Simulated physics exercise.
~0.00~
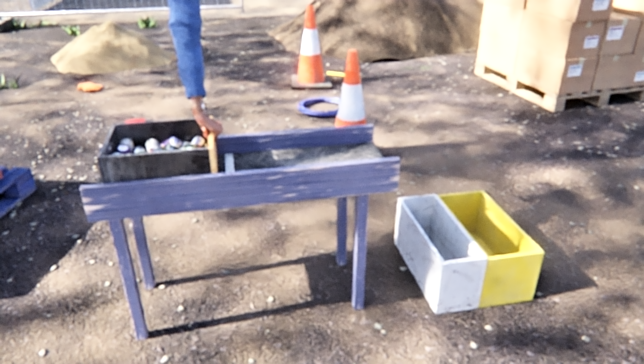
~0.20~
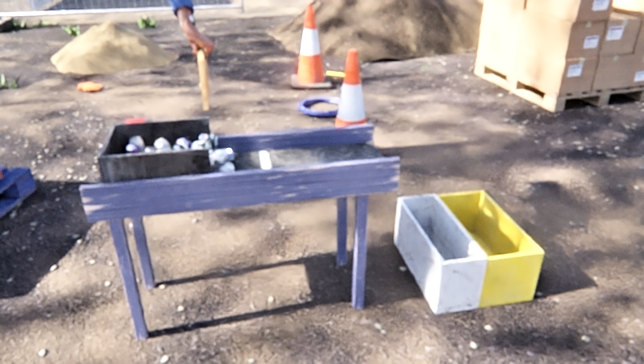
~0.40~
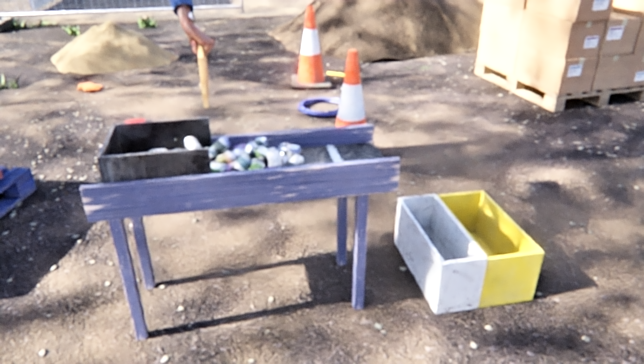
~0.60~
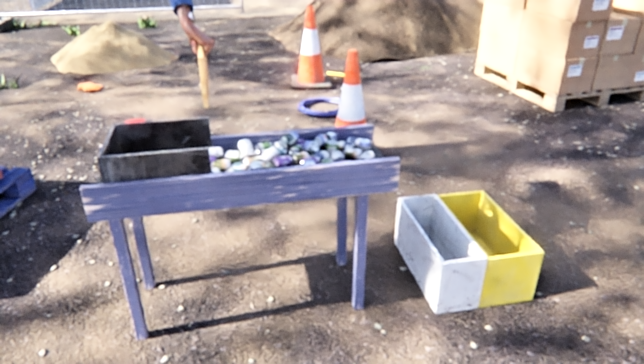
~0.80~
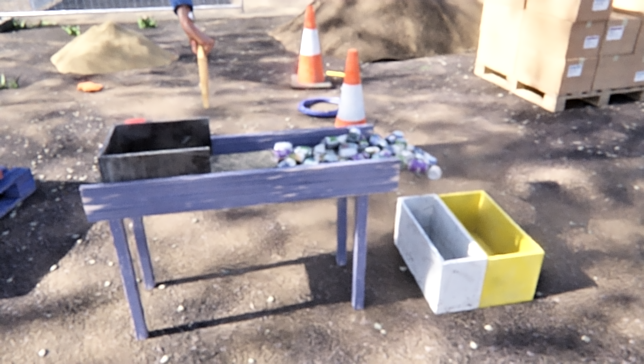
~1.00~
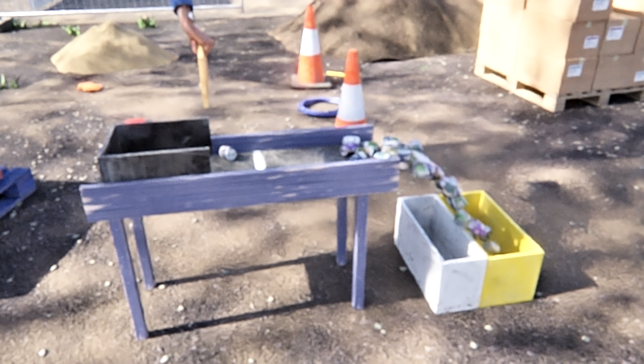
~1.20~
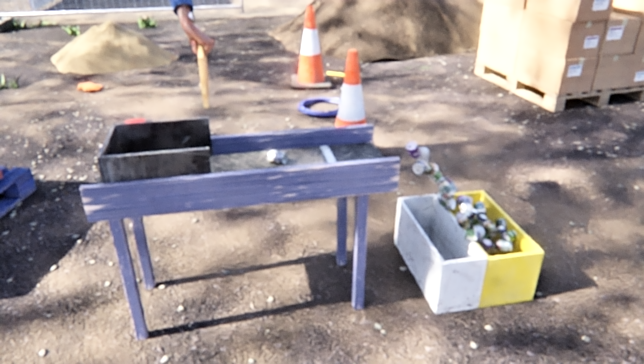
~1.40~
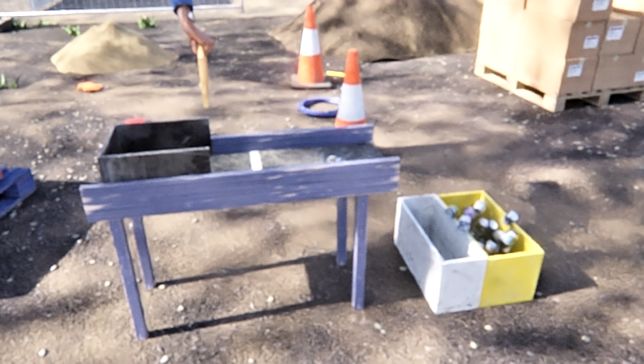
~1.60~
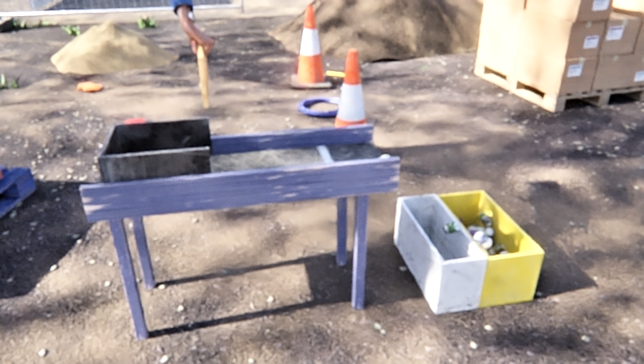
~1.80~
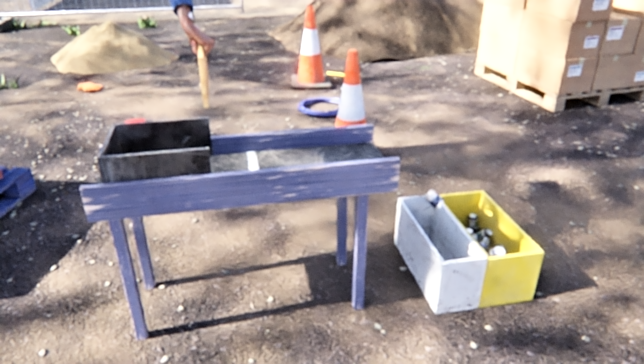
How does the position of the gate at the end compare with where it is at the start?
At the start the gate stands at the right side of the black pen, holding the cans in. By the end it is held up above and behind the belt, clear of the pen.
To begin with, a hand grips an upright wooden gate beside a black pen full of mini cans, set on a purple table-like belt outdoors. The hand lifts the gate up and keeps holding it above and behind the belt. The cans spill out of the pen and ride to the right in a loose, tumbling pile. They pour off the right end and drop towards a white box and a yellow bin on the ground. A last straggler follows along the belt. Finally, the pen and belt are empty, with most cans in the yellow bin and very few in the white box.
